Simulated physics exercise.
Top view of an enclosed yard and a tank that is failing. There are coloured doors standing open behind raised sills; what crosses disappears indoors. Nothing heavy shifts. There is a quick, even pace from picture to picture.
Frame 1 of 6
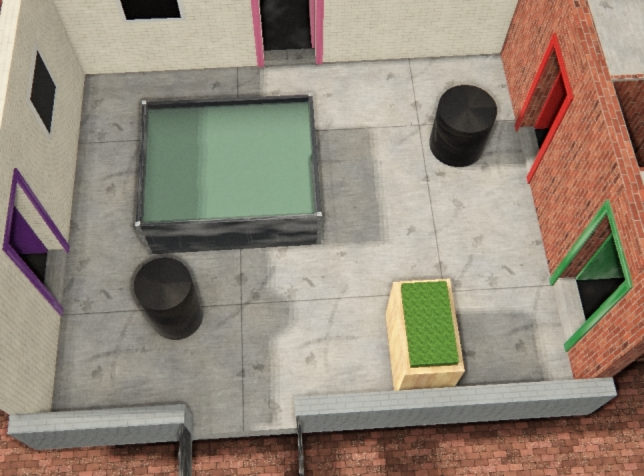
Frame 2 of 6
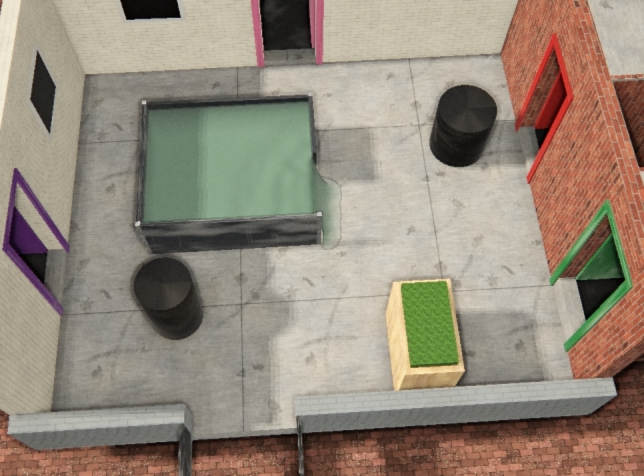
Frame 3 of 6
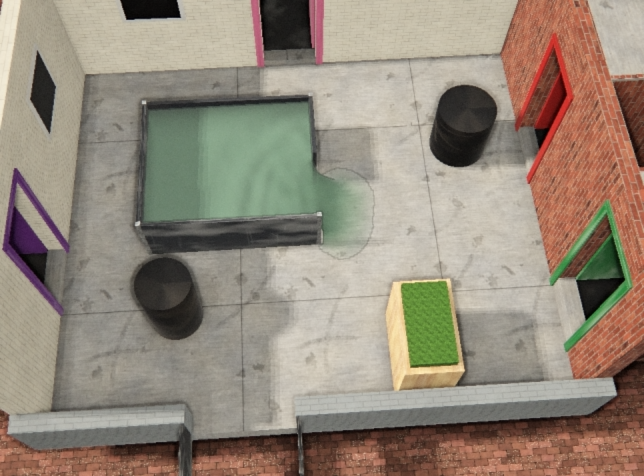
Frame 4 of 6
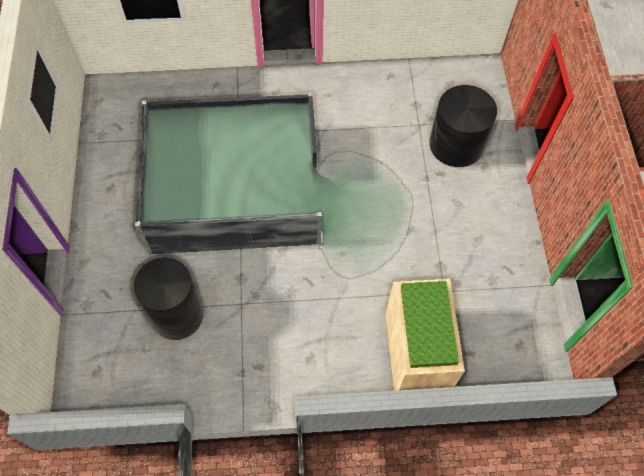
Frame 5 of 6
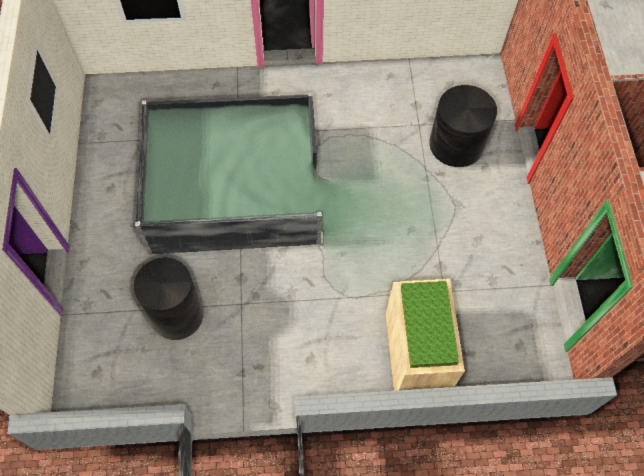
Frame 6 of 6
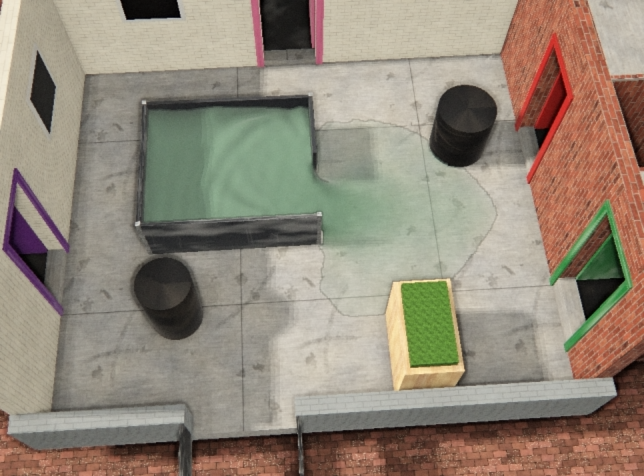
In an enclosed yard with coloured doorways, a tank of still green water opens on its right side, and the water pours out and spreads in a widening sheet across the grey floor toward the red and green doors.
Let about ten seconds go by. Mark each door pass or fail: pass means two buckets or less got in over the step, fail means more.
Pink door - pass, red door - fail, green door - pass, purple door - pass.
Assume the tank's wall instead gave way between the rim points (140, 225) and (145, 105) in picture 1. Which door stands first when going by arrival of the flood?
I'd name the door marked purple.
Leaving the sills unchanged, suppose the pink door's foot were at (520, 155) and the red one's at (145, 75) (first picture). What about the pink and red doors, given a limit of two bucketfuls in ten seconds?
After that, the pink door tops the limit and the red door stays within the limit.
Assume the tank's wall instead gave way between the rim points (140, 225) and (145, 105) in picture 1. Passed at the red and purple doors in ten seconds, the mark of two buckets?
Outcome - red door comes in lower, purple door breaks the threshold.
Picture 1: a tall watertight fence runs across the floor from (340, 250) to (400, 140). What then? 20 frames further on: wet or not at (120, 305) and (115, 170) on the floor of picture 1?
As listed: Clear, no water.
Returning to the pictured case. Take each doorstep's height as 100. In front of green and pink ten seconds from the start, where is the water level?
The first sits near 40 in a hundred and the second near 90 in a hundred.
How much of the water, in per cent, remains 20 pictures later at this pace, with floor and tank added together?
About 96 per cent.
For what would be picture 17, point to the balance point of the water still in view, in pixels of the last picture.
(328, 206).
A moment on, water covers 30 % of the floor; the pink door not reached, the red door under two buckets in, the green door wet at the sill, nothing in, the purple door not reached.
Next, water covers 40 % of the floor; the pink door not reached, the red door over two buckets in, the green door wet at the sill, nothing in, the purple door not reached.
Then, water covers 50 % of the floor; the pink door wet at the sill, nothing in, the red door far over two buckets in, the green door under two buckets in, the purple door not reached.
Later, water covers 75 % of the floor; the pink door wet at the sill, nothing in, the red door far over two buckets in, the green door under two buckets in, the purple door not reached.
In the end, water covers 95 % of the floor; the pink door wet at the sill, nothing in, the red door far over two buckets in, the green door under two buckets in, the purple door wet at the sill, nothing in.
